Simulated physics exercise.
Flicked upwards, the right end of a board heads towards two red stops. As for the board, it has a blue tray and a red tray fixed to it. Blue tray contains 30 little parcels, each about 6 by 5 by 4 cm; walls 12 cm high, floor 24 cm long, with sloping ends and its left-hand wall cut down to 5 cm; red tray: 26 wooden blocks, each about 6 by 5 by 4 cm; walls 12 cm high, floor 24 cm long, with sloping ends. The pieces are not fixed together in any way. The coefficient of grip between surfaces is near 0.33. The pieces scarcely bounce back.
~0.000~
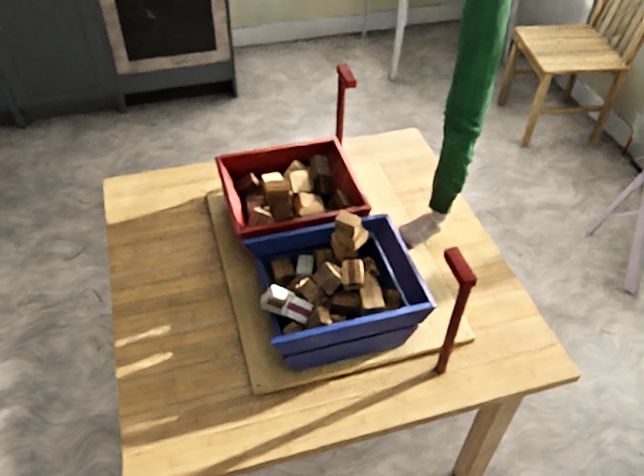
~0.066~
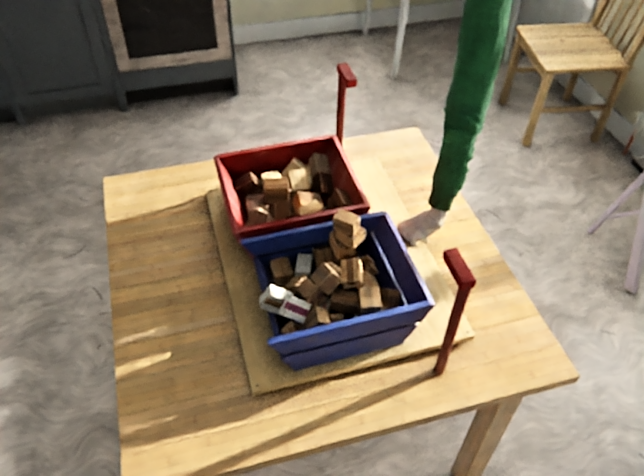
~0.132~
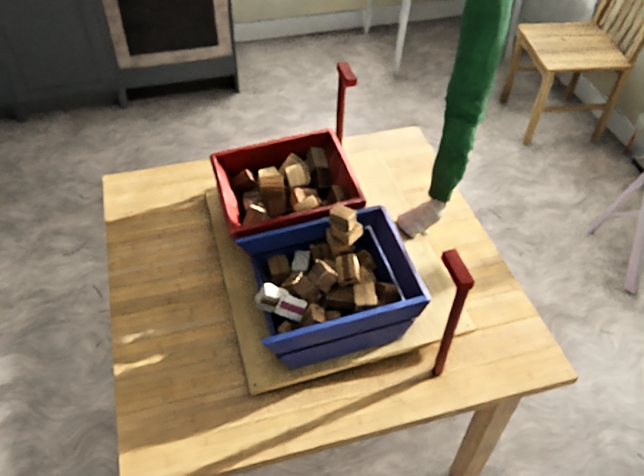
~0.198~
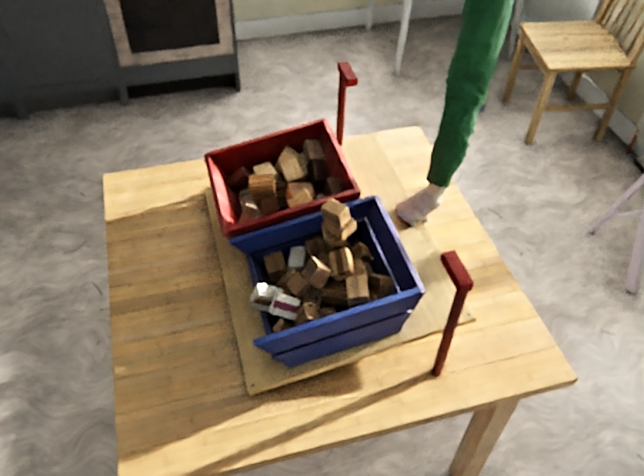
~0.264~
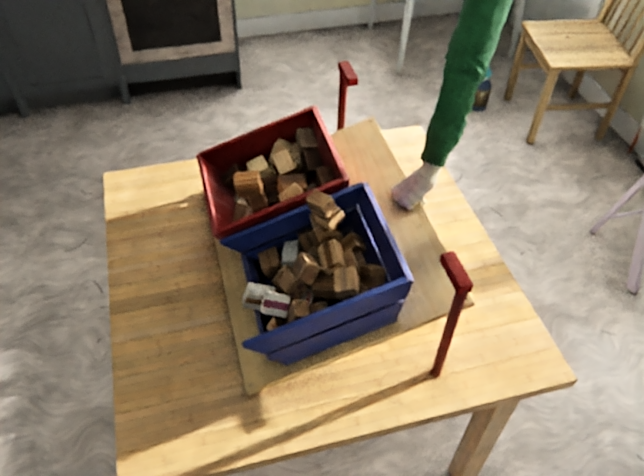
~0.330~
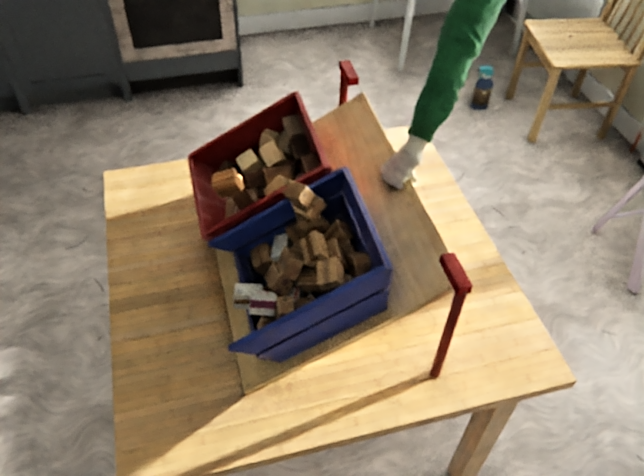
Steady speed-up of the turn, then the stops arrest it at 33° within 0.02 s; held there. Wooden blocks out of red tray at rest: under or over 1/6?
The tally of escapes does not reach a sixth.
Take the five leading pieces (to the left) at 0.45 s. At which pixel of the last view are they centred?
The five leading pieces sit around (215, 249).
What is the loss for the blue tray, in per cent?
Blue tray: 35% lost.
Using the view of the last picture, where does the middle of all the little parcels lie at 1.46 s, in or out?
Roughly at (262, 287).
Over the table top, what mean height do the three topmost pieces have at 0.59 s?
Around 26 centimetres.
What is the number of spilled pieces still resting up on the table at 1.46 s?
I'd say close to 12 in all.
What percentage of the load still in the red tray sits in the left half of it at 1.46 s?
I'd put it at around 80 percent.
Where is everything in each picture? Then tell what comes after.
In the first picture (we follow the rim corner now nearest the camera), red tray (its farthest corner) at (333, 138); blue tray at (270, 341); tilt 0°; nothing out yet.
The second picture shows red tray at (332, 136); blue tray at (268, 342); tilt 1°.
The third picture shows red tray at (329, 129); blue tray at (262, 342); tilt 4°.
The fourth picture shows red tray at (323, 120); blue tray at (253, 343); tilt 10°.
The fifth picture shows red tray at (312, 107); blue tray at (242, 345); tilt 18°.
The sixth picture shows red tray at (294, 93); blue tray at (228, 348); tilt 28°; nothing out yet.
After 0.35 s, the lift is arrested.
After 0.45 s, tilt 33°; 0 of 30 out of the blue tray and 0 of 26 out of the red tray.
After 0.59 s, tilt 33°; 3 of 30 out of the blue tray and 2 of 26 out of the red tray.
After 0.85 s, tilt 33°; 10 of 30 out of the blue tray and 2 of 26 out of the red tray.
Outcome (at 1.46 s), 11 of 30 out of the blue tray and 2 of 26 out of the red tray. Asked share, 2 of 26, 8 per cent.
